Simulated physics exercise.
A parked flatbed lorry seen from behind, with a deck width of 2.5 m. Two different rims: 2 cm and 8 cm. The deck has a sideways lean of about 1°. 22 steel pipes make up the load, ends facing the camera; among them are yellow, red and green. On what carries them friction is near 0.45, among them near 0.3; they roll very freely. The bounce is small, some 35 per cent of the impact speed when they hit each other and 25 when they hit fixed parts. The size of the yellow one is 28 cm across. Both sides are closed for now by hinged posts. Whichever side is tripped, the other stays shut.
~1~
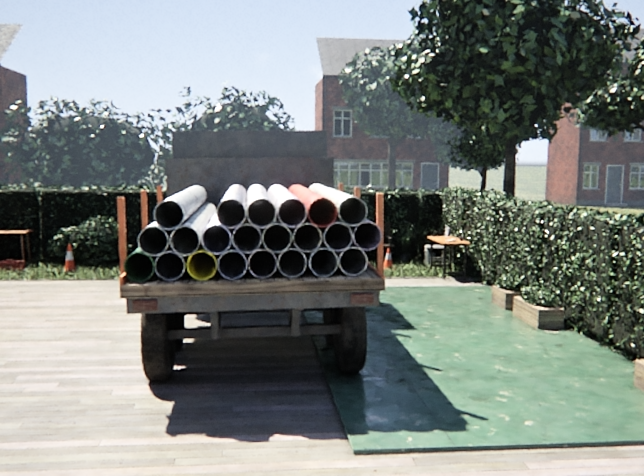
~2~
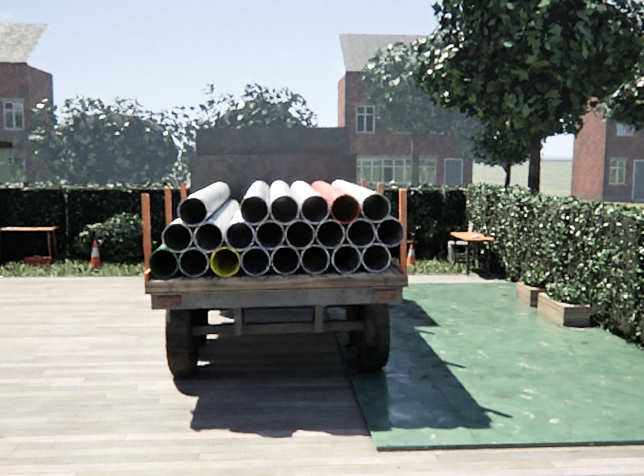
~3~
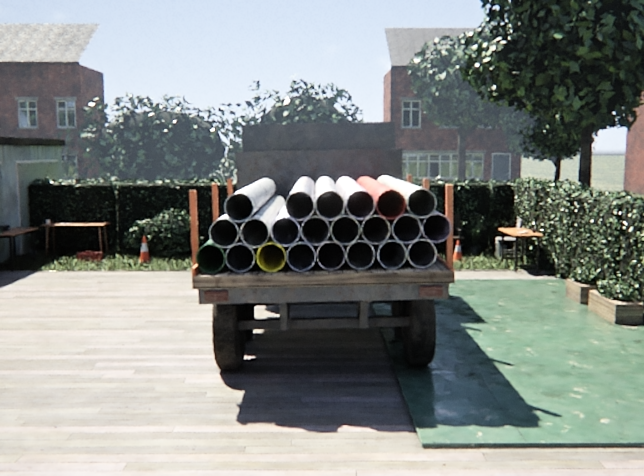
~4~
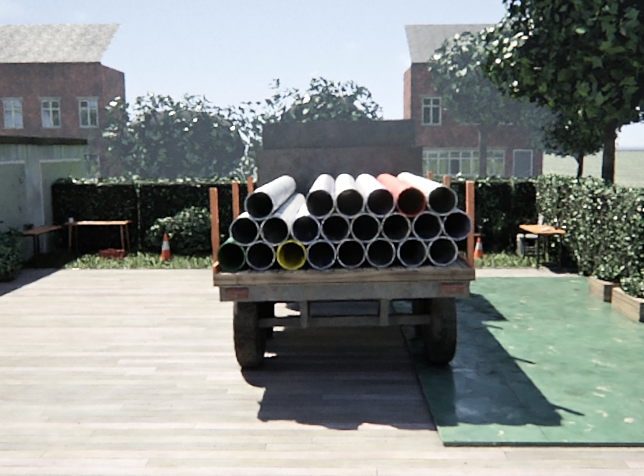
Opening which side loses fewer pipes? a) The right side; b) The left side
The answer is b.
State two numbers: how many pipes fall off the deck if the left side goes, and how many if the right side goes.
0 for the left, 5 for the right.
If it is the left, after 0.7 s, yellow is on the deck, 75 cm from the left edge; red is up on others, 55 cm from the right edge; green is on the deck, 15 cm from the left edge; 0 gone from the deck.
If it is the left, in the end, yellow is on the deck, 75 cm from the left edge; red is up on others, 55 cm from the right edge; green is on the deck, 15 cm from the left edge; 0 gone from the deck.
If it is the right, after 1.8 s, yellow is on the deck, 75 cm from the left edge; red is up on others, 30 cm from the right edge, rolling right; green is on the deck, 15 cm from the left edge; 3 gone from the deck.
If it is the right, in the end, yellow is on the deck, 75 cm from the left edge; red is on the ground to the right; green is on the deck, 15 cm from the left edge; 5 gone from the deck.
